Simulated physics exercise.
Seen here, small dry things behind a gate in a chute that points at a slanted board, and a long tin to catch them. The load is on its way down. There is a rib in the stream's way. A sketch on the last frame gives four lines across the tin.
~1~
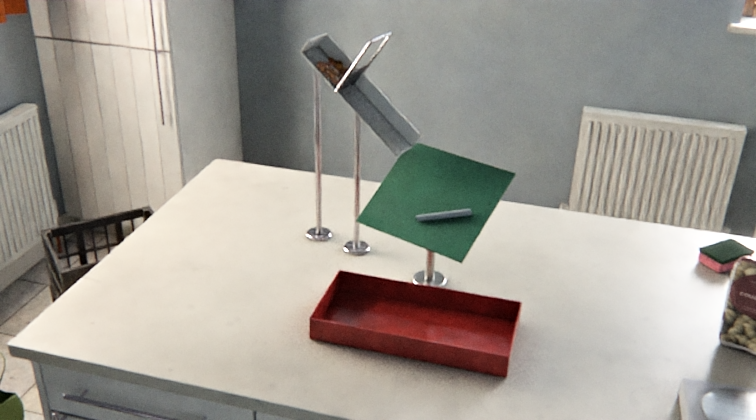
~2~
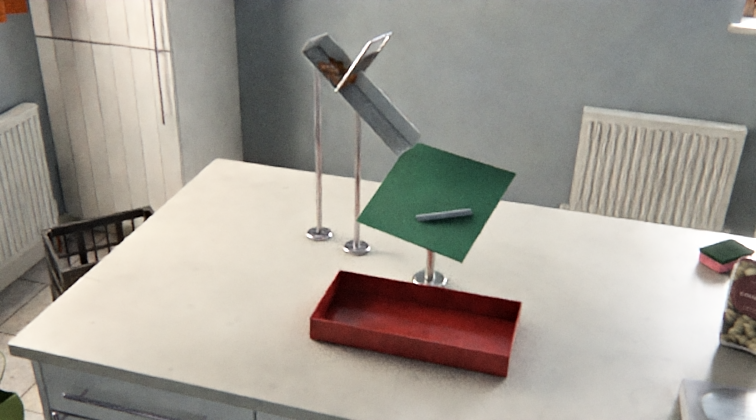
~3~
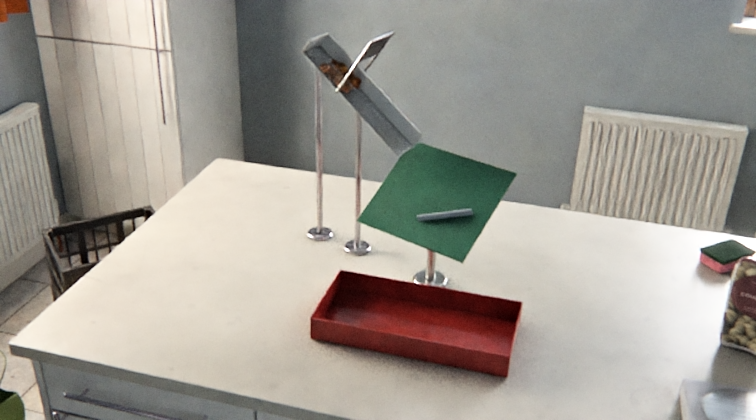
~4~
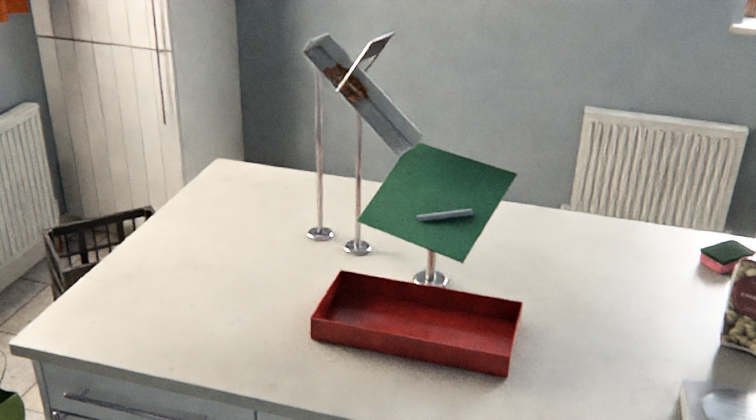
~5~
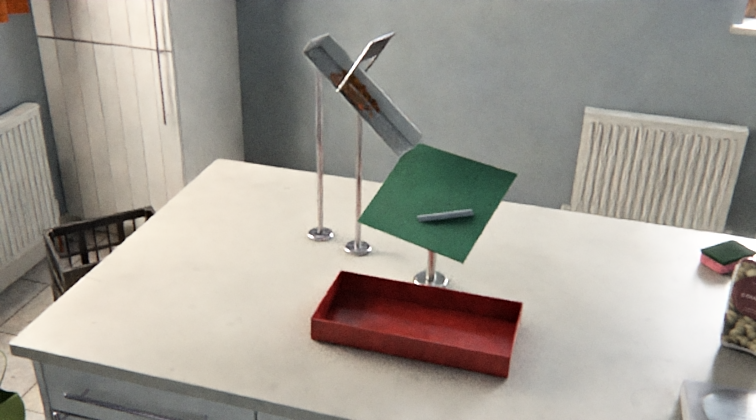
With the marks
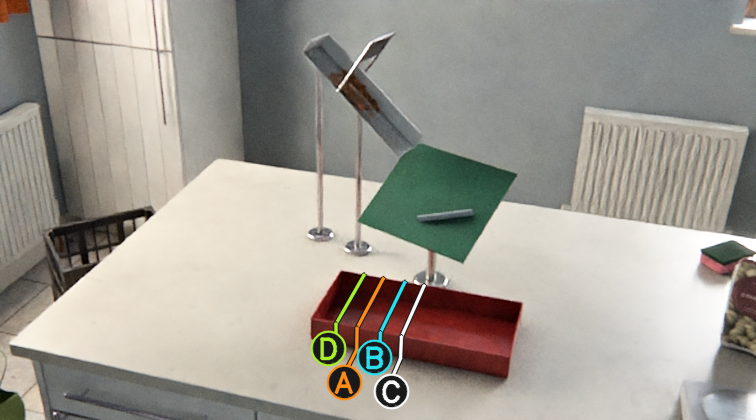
In this clip, small brown pieces slide a short way down a sloping grey chute, passing under a raised flap, above a tilted green board with a thin rib and an empty red tin on a white table.
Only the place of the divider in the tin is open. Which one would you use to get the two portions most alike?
A beats the others.
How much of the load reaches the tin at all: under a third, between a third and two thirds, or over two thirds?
It is between a third and two thirds.
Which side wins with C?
The left side.
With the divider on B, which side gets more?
The left side.
On the marked copy, line A crosses the front rim at (357, 327); line B crosses the front rim at (380, 331); line C crosses the front rim at (401, 336); line D crosses the front rim at (336, 323).
For line A, of what is caught, about a third on the left of the divider, about two thirds on the right.
For line B, of what is caught, most on the left of the divider, about a quarter on the right.
For line C, of what is caught, nearly all on the left of the divider, a small part on the right.
For line D, of what is caught, none on the left of the divider, all on the right.
